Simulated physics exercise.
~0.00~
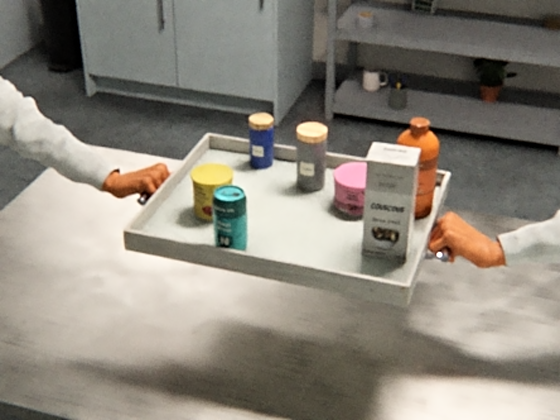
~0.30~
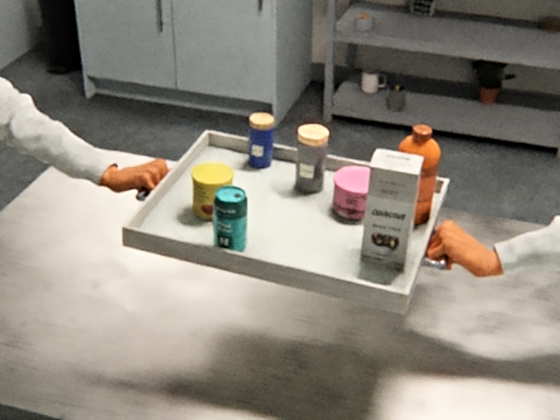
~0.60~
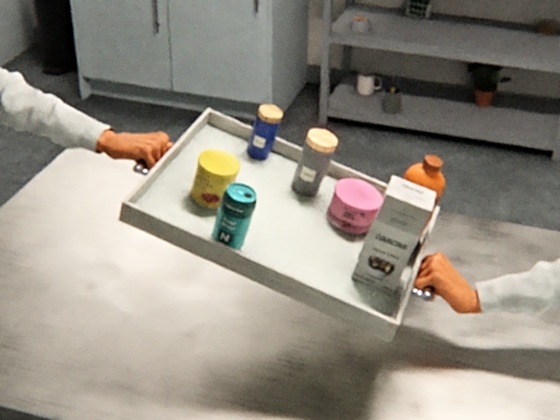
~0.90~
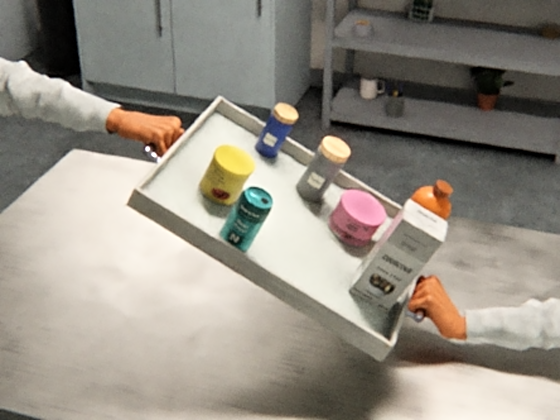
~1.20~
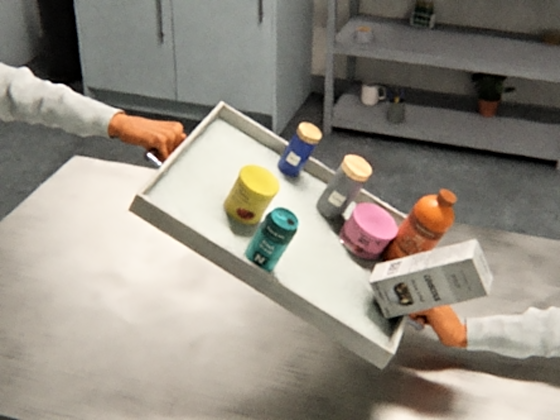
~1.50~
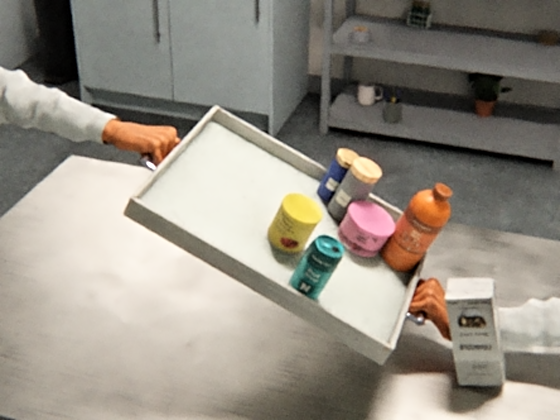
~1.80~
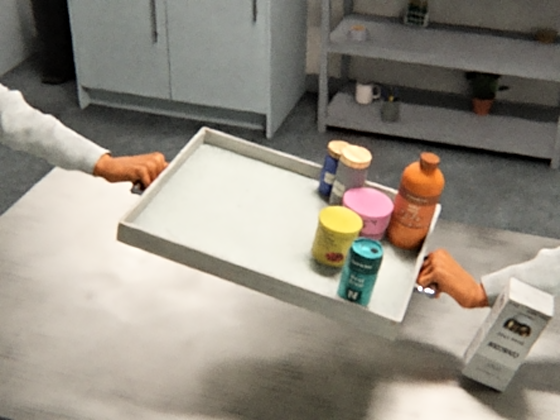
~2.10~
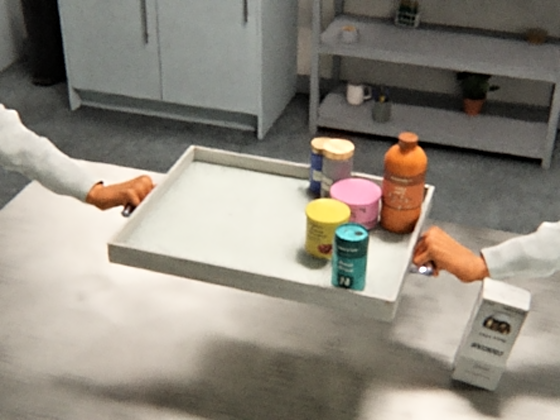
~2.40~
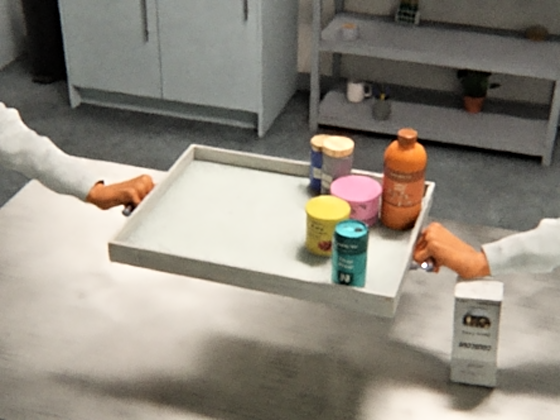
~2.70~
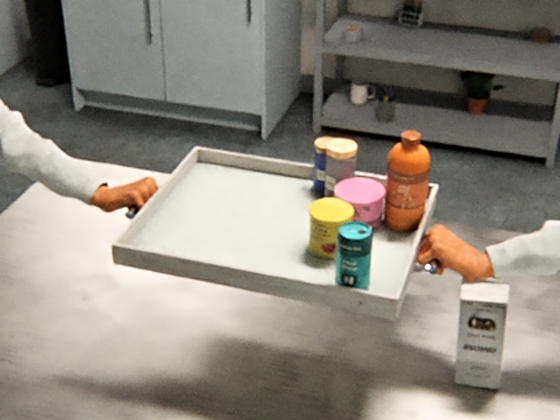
Above a table, two hands tilt a tray right, containers slide, and a carton falls off.
